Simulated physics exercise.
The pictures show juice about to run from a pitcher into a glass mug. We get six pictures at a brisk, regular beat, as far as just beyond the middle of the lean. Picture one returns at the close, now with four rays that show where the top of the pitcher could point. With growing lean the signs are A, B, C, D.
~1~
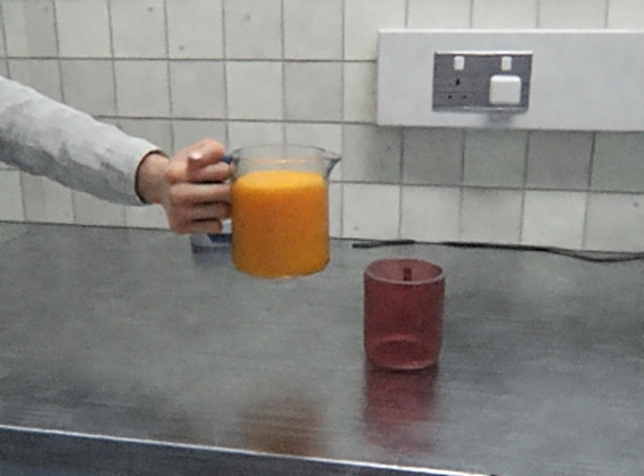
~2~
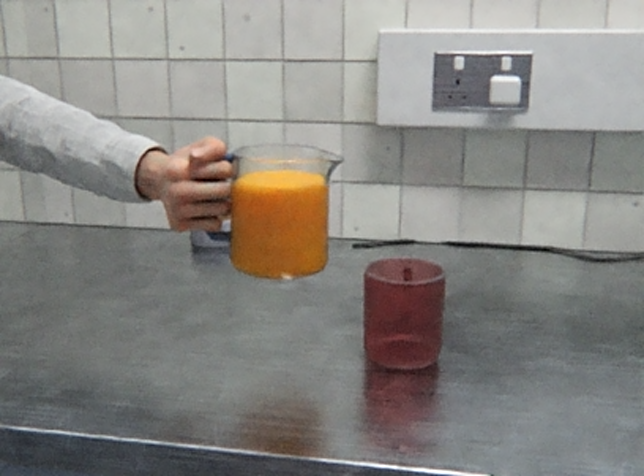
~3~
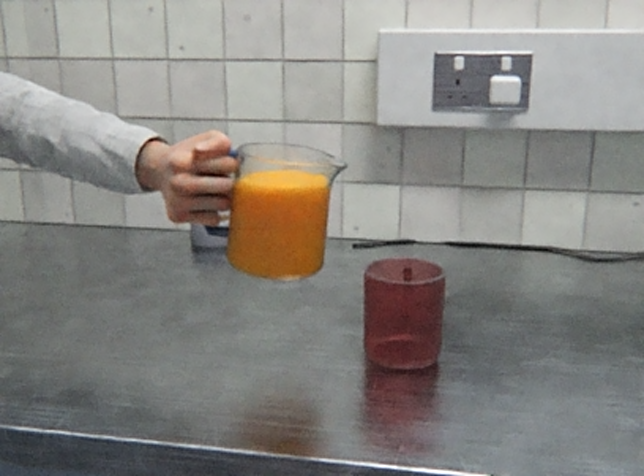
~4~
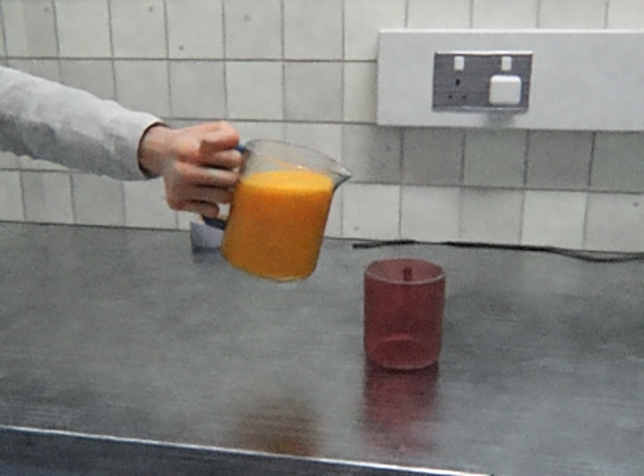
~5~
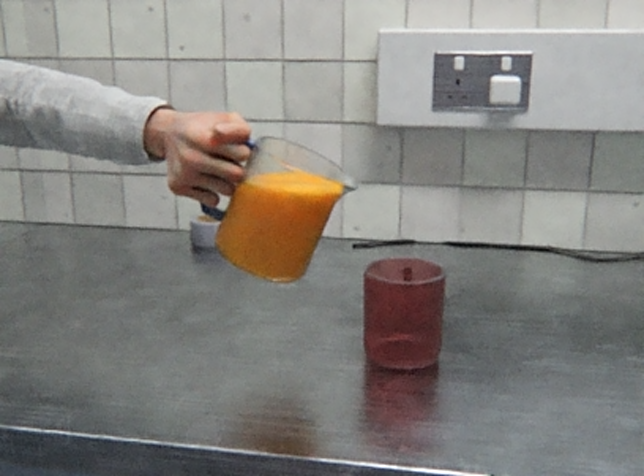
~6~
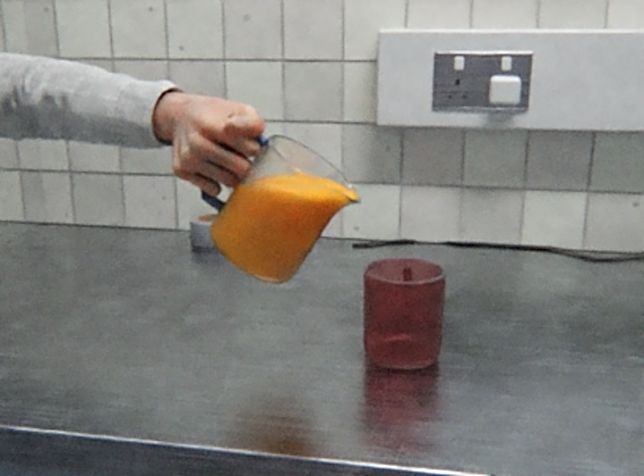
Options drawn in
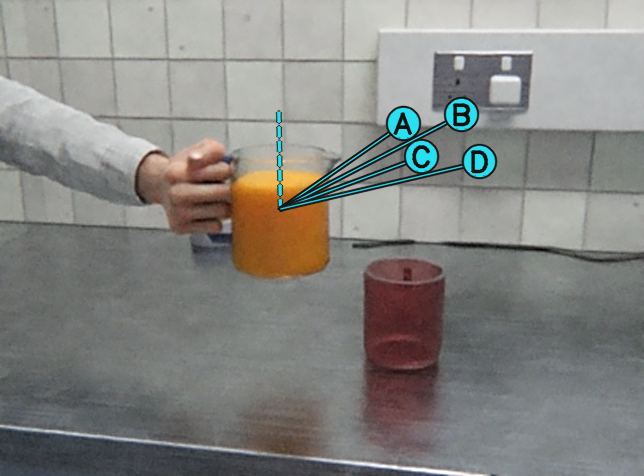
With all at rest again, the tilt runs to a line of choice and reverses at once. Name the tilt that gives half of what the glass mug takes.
B works best here.
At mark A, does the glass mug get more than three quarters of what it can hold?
No, it does not.
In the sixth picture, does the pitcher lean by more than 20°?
Yes, it does.
In cyan, A at (389, 133); B at (446, 122); C at (405, 162); D at (462, 166).
Choosing A, the glass mug ends with about 33 % of what it can hold.
Choosing B, the glass mug ends with about 48 % of what it can hold.
Choosing C, the glass mug ends with about 66 % of what it can hold.
Choosing D, the glass mug ends with about 78 % of what it can hold; 4 % of the juice is spilt.
